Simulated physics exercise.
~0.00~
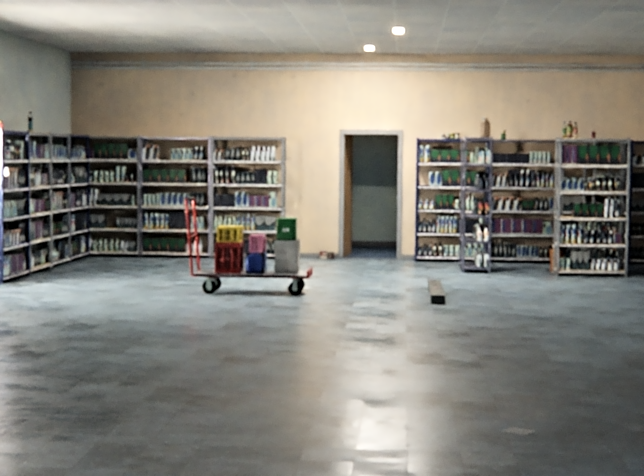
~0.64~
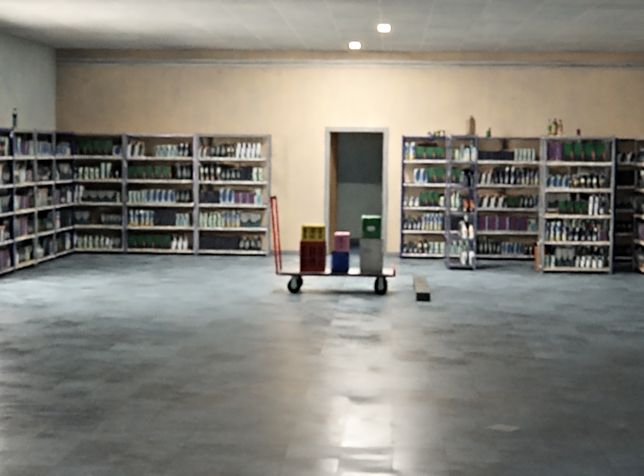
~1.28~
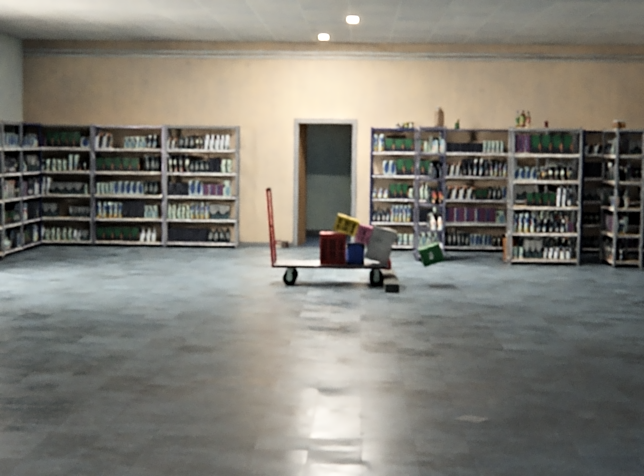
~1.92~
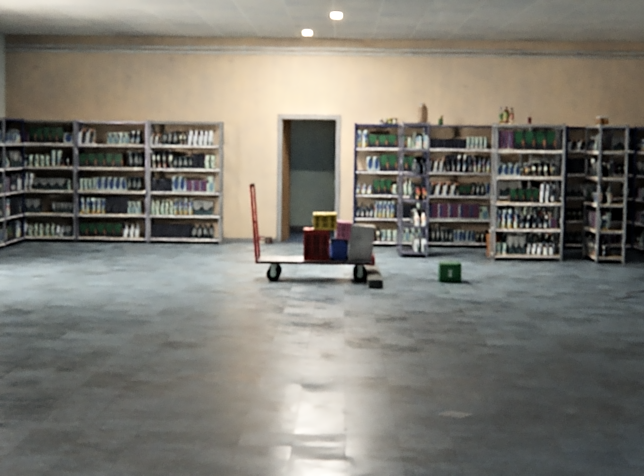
At first, a flatbed trolley with a red handle stands left of a doorway in a room lined with stocked shelves, carrying a cluster of colourful crates and boxes. It rolls right across the grey floor toward a low block while the view pans slightly right. On reaching the block, the load lurches forward, the yellow crate and its pink neighbour tilt, and the green tote tumbles off the front. The yellow and pink crates settle upright again. Finally, the trolley rests at the block with its other boxes aboard, while the green tote lies on the floor to the right.
